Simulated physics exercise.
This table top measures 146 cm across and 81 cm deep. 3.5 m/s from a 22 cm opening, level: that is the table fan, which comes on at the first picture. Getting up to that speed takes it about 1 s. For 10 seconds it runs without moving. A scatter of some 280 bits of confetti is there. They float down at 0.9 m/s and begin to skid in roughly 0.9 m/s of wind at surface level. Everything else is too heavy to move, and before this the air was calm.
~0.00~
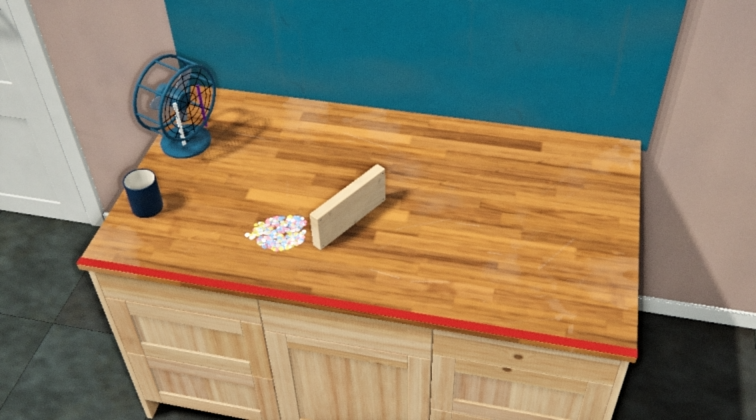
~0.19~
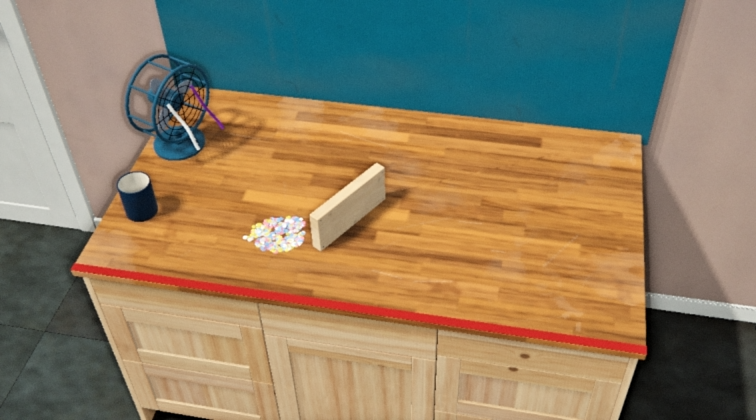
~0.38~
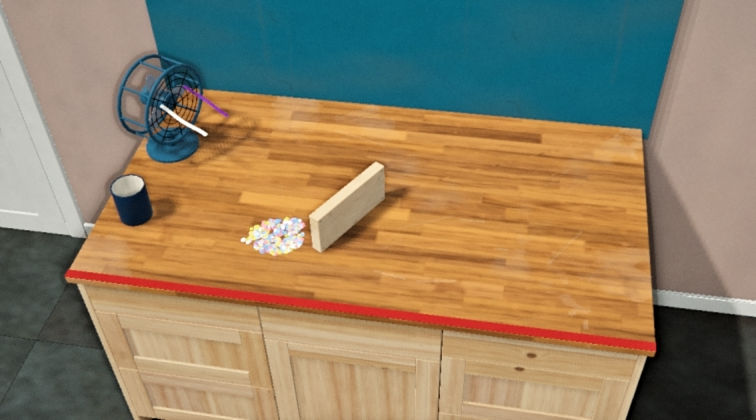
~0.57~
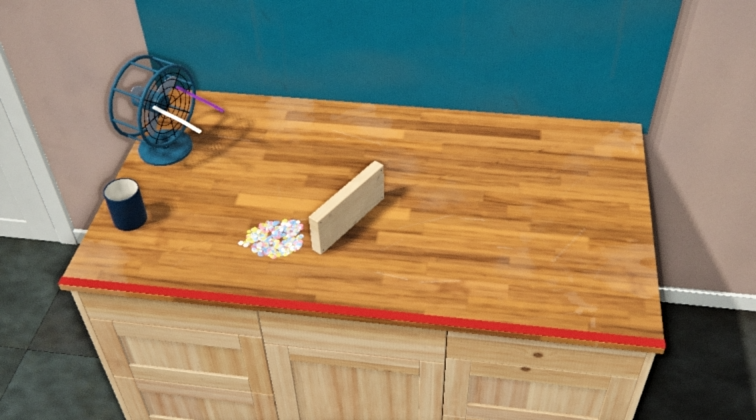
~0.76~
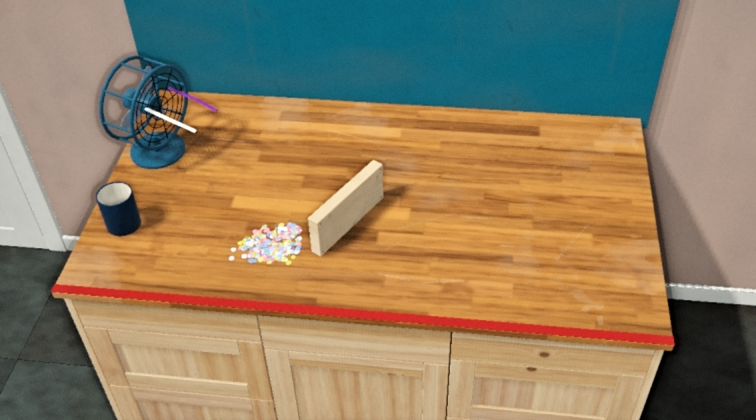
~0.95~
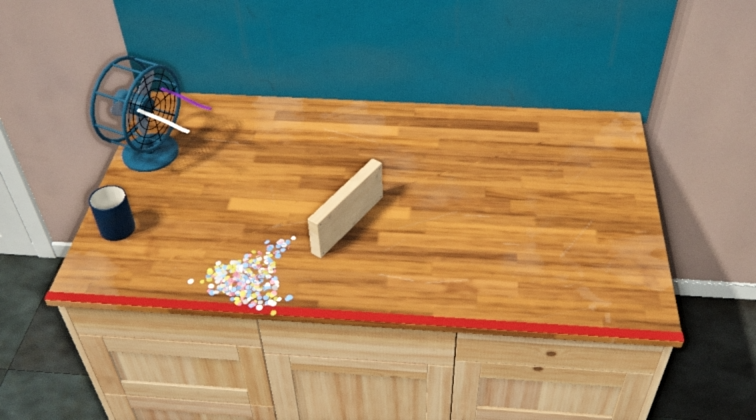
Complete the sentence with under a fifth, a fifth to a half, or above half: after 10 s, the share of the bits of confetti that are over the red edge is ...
After 10 s, the share is above half.
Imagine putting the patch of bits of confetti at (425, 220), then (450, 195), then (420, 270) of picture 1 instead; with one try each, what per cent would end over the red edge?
Taking the three spots in order, you'd get around 0 percent, 0 percent and 0 percent.
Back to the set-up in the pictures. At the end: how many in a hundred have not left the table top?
About 10 per cent.
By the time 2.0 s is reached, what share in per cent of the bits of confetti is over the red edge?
90 %, roughly.
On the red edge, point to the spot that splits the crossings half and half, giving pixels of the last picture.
I'd point to somewhere near (230, 312).
After 2.0 s the count stands so, 89 % are over the red edge.
After 3.2 s the count stands so, 90 % are over the red edge.
After 5.5 s the count stands so, 90 % are over the red edge.
After 10.0 s, at the end, 90 % are over the red edge.
